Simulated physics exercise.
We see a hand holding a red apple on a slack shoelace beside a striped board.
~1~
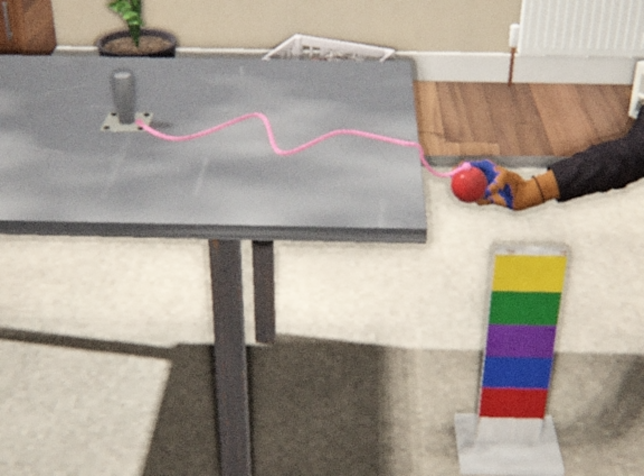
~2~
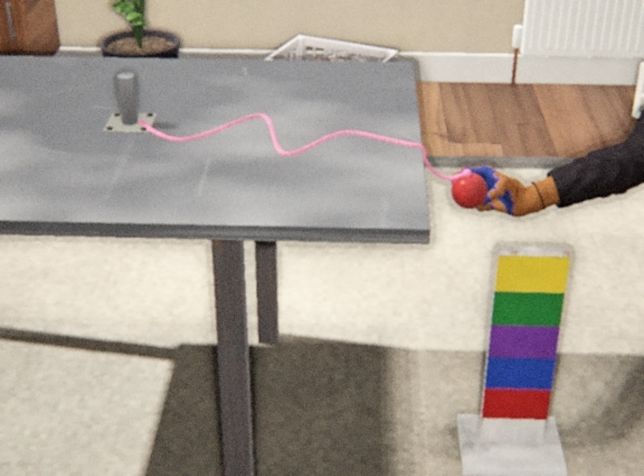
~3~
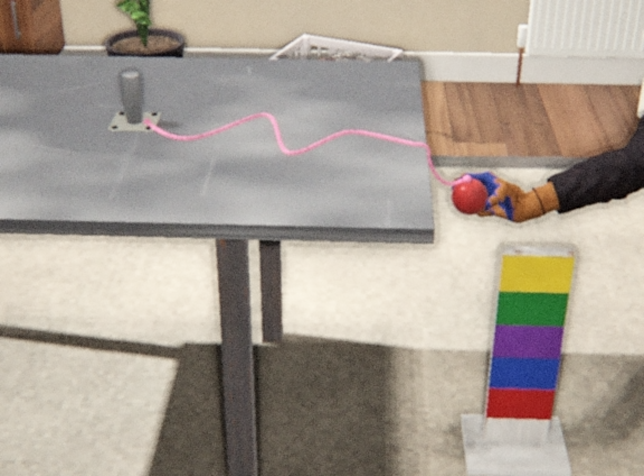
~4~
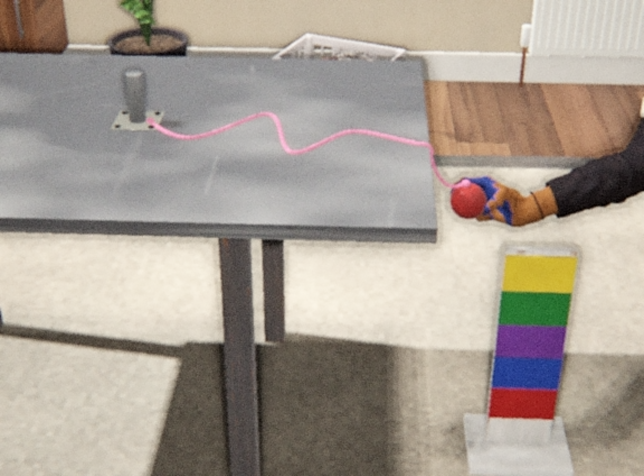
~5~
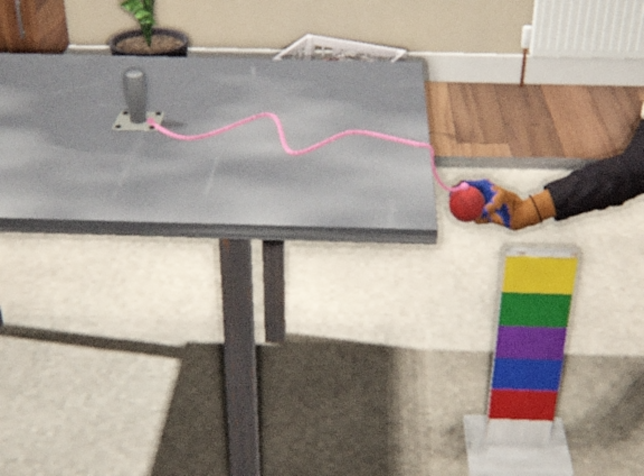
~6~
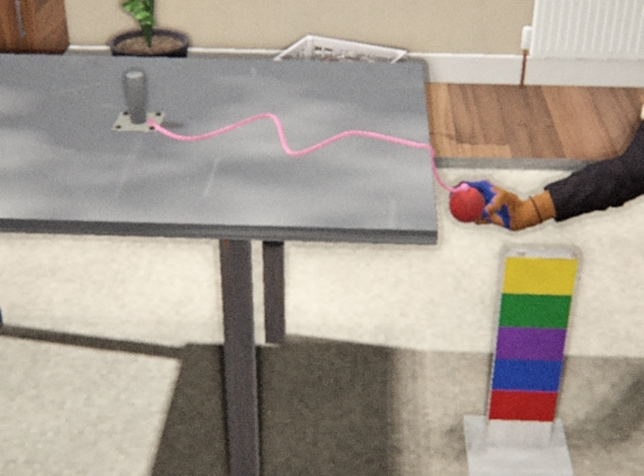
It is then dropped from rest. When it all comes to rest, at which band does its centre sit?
At purple.
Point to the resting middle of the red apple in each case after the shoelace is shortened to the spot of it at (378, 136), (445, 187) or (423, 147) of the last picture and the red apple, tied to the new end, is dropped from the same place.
The pixels are (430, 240), (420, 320) and (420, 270), in the order of the tries.
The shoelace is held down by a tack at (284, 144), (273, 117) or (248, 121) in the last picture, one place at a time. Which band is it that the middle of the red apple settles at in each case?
Taking them in turn: Yellow; green; green.
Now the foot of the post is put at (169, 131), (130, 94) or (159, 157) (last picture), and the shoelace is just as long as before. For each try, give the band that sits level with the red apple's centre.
Try one - blue; try two - green; try three - blue.
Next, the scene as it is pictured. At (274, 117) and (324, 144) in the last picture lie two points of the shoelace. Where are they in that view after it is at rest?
(312, 134) and (430, 158), roughly.
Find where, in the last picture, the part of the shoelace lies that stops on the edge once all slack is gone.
Look around (315, 148).
Early on, apple near (418, 316); level with purple.
Midway, apple near (416, 329); level with purple.
Finally, apple near (419, 331); level with purple. At purple.
